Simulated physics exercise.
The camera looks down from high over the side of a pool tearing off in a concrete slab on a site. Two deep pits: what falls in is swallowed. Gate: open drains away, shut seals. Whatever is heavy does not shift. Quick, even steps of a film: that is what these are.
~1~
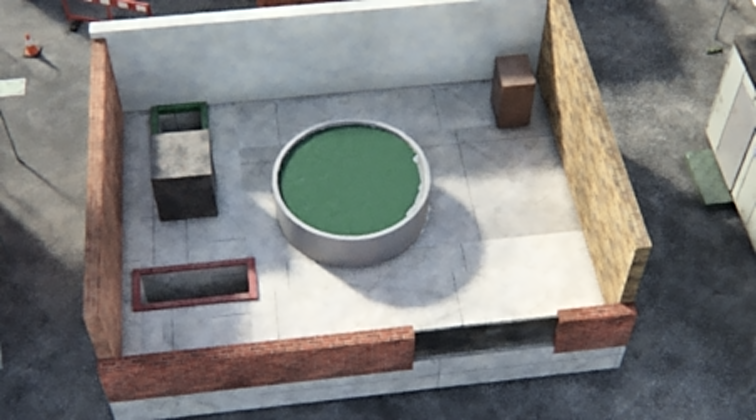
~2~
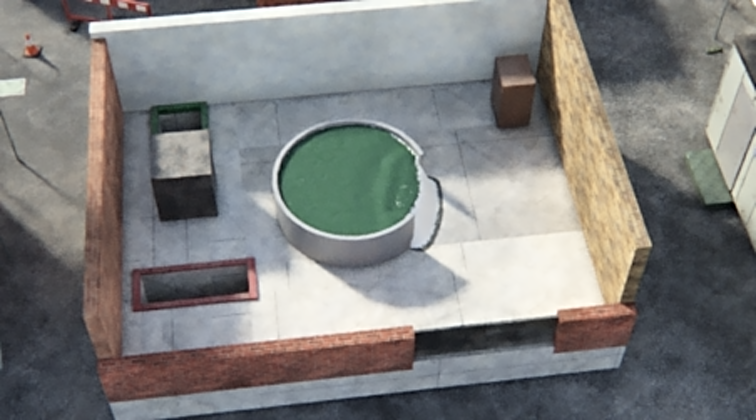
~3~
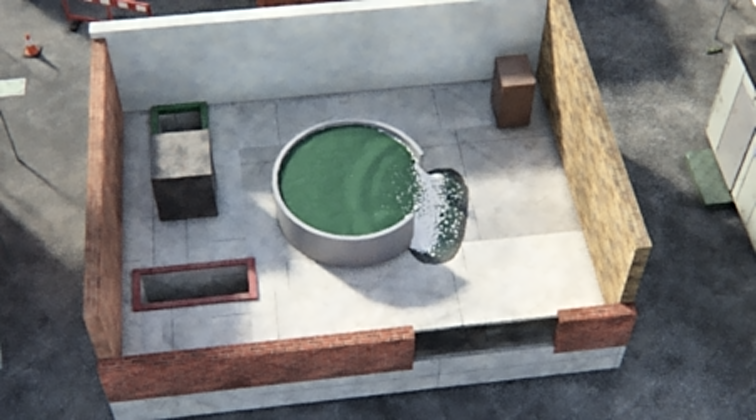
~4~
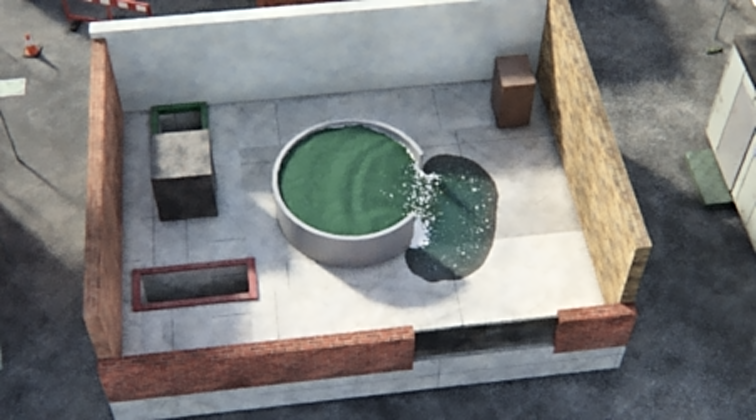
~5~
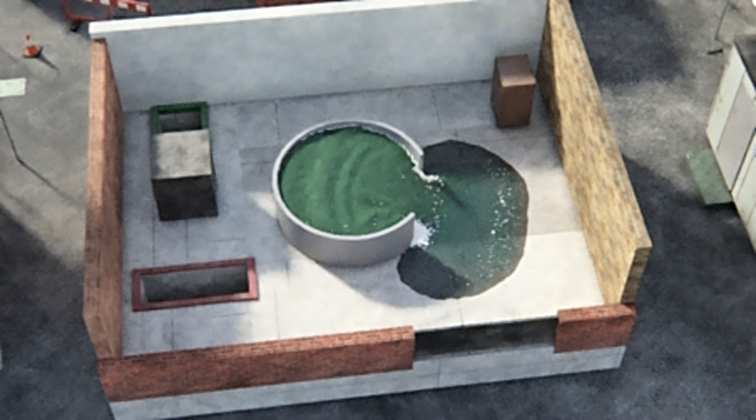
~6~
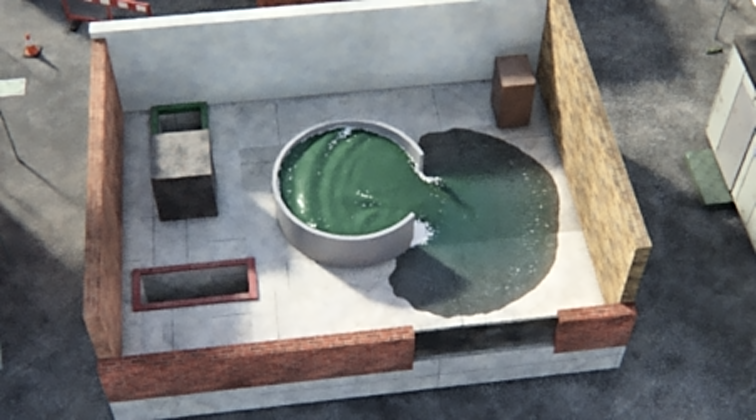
A walled concrete slab on a paved site is seen from high above by a still camera. A round grey pool of green water stands in the middle, with a dark block and green-edged pit at left, a red-framed pit at lower left and a brown box at upper right. The pool's right side tears open, and foaming water pours out, spreading rightward in a widening dark sheet while ripples cross the pool.
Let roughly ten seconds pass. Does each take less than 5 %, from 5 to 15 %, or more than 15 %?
It ends like this: The gate takes less than 5 %; the red pit takes from 5 to 15 %; the green pit takes less than 5 %.
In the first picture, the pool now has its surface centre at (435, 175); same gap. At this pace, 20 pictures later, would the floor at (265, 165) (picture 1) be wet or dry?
Untouched.
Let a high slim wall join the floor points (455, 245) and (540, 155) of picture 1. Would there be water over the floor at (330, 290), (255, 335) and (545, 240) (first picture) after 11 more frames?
Taken in turn, the three points are unsoaked, unsoaked and unsoaked.
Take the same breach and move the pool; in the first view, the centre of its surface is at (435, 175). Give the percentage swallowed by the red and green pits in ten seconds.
The red pit gets roughly 12 per cent and the green pit roughly 4 per cent.
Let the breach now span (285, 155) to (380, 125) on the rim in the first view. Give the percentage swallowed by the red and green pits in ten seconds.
Approximately, red takes 4 % and green takes 25 %.
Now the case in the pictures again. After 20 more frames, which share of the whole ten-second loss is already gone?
It works out at roughly 0 per cent.
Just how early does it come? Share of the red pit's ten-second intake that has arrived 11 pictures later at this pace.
About 0 per cent.
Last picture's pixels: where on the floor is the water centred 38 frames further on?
Somewhere near (415, 219).
A moment on, water covers 30 % of the floor; the gate 0 %, the red pit 0 %, the green pit 0 %.
Next, water covers 30 % of the floor; the gate 0 %, the red pit 0 %, the green pit 0 %.
Then, water covers 45 % of the floor; the gate 0 %, the red pit 0 %, the green pit 0 %.
Later, water covers 85 % of the floor; the gate 0 %, the red pit 2 %, the green pit 0 %.
In the end, water covers 100 % of the floor; the gate 0 %, the red pit 7 %, the green pit 2 %.
